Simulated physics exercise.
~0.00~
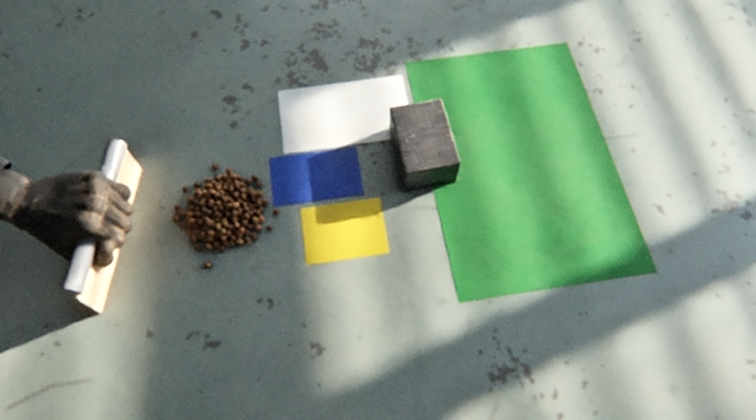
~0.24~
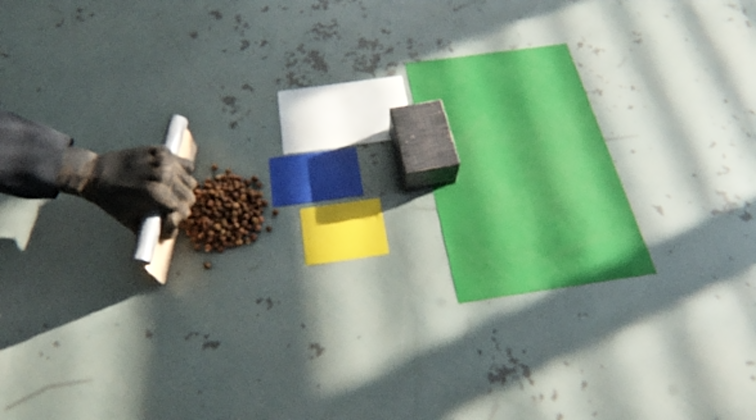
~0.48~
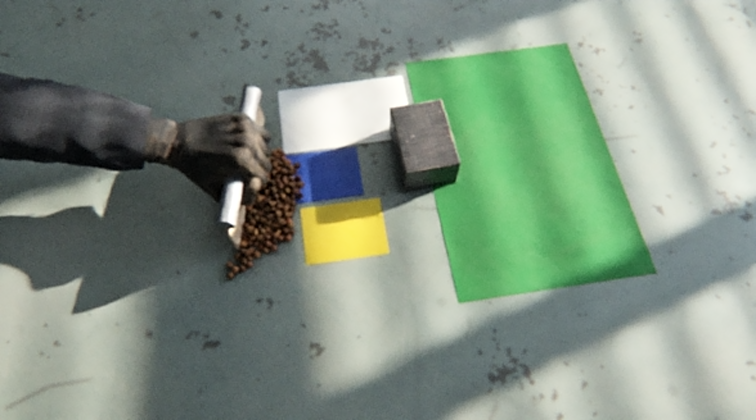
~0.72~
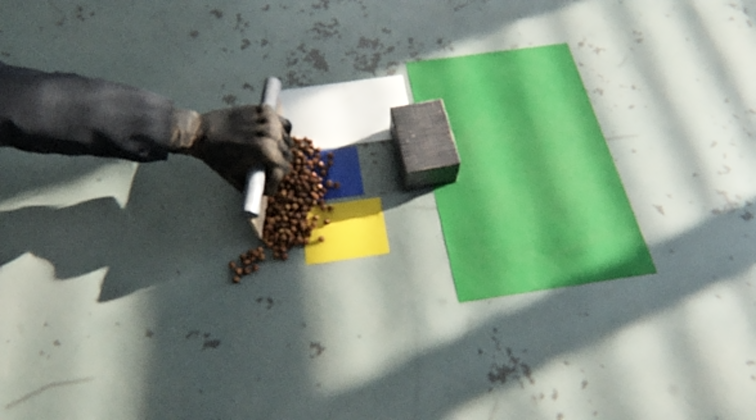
A gloved hand slid a scraper rightward up to a heap of small brown balls and pushed them onto the blue mat and the edge of the yellow one, leaving them spread along the blade, short of the dark block.
